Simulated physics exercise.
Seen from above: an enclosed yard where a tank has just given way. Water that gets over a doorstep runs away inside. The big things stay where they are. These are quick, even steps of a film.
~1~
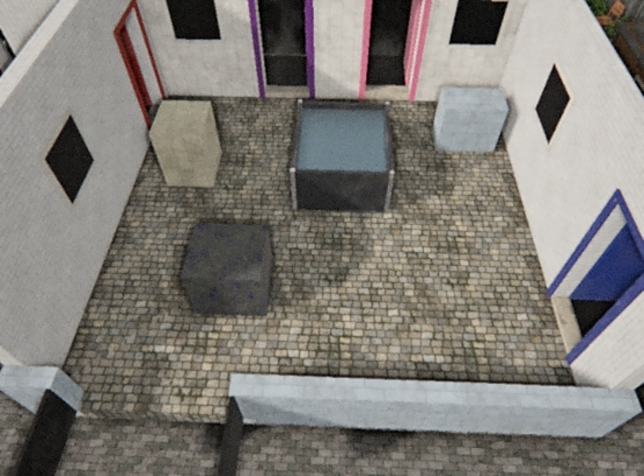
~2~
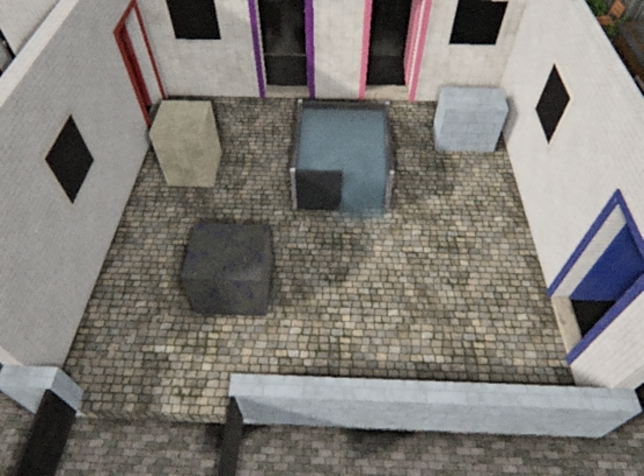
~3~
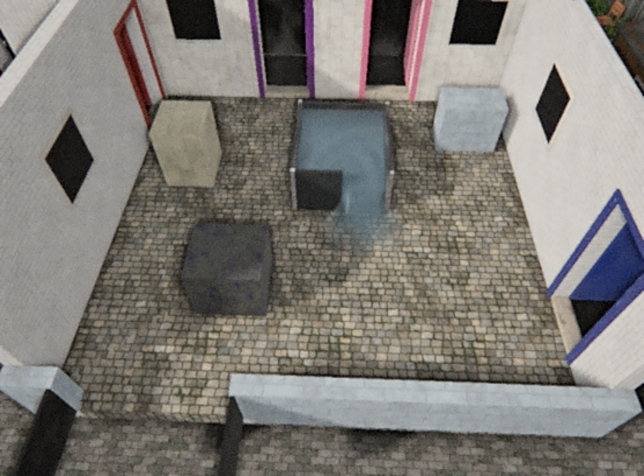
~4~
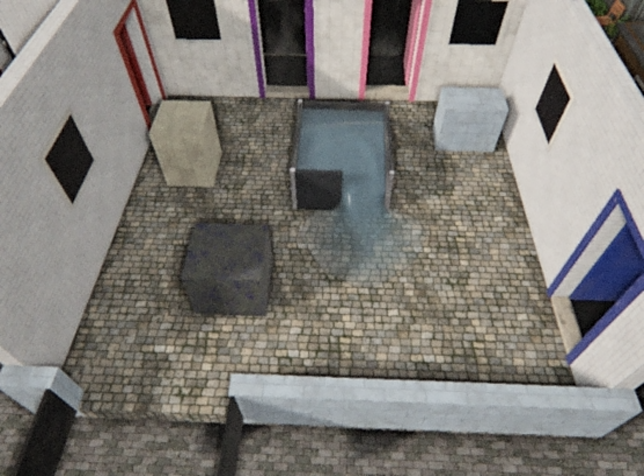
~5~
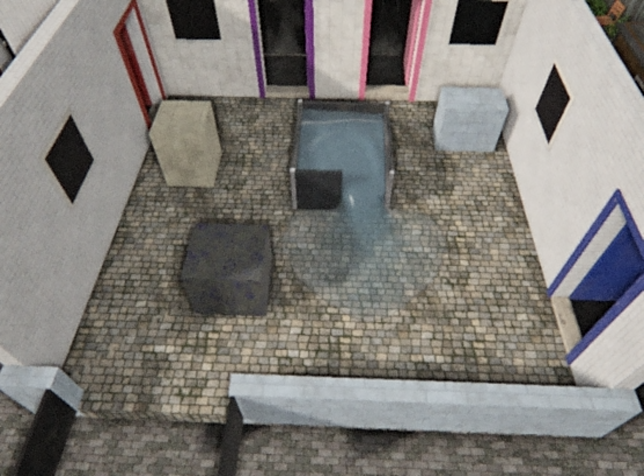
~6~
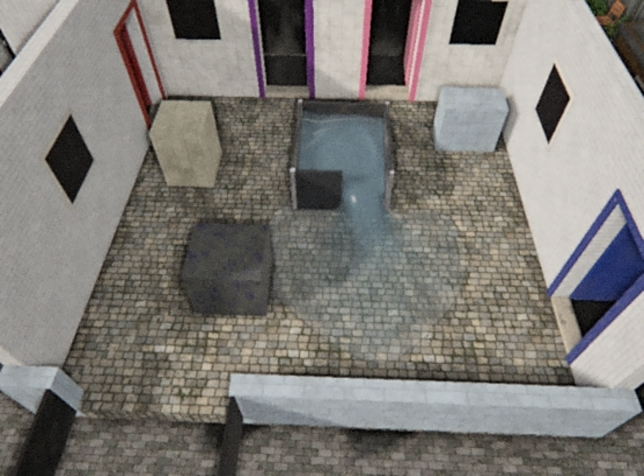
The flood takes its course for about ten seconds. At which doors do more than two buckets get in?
The red door stays under that; the pink door stays under that; the blue door takes more than that; the purple door stays under that.
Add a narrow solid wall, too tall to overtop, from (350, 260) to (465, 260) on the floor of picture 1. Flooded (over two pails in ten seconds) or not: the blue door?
The blue door takes less.
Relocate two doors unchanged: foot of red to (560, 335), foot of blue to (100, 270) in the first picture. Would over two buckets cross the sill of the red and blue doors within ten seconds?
One by one: The red door lets more in, the blue door is under.
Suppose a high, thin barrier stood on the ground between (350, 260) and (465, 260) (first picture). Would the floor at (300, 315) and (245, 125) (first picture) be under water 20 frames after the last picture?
In that order: Awash, not flooded.
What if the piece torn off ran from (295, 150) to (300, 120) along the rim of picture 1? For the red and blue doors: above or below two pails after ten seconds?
One by one: Red goes over, blue lets less in.
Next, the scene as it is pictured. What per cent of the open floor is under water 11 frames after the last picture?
About 35 per cent.
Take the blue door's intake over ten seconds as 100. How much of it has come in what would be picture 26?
Close to 40 %.
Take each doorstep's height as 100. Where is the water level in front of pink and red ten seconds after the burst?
Roughly 30 per cent, then 40 per cent.
A moment on, water covers 30 % of the floor; the red door not reached, the pink door not reached, the blue door not reached, the purple door not reached.
Next, water covers 35 % of the floor; the red door not reached, the pink door not reached, the blue door under two buckets in, the purple door not reached.
Then, water covers 40 % of the floor; the red door not reached, the pink door not reached, the blue door over two buckets in, the purple door not reached.
Later, water covers 60 % of the floor; the red door not reached, the pink door not reached, the blue door far over two buckets in, the purple door not reached.
In the end, water covers 85 % of the floor; the red door wet at the sill, nothing in, the pink door wet at the sill, nothing in, the blue door far over two buckets in, the purple door wet at the sill, nothing in.
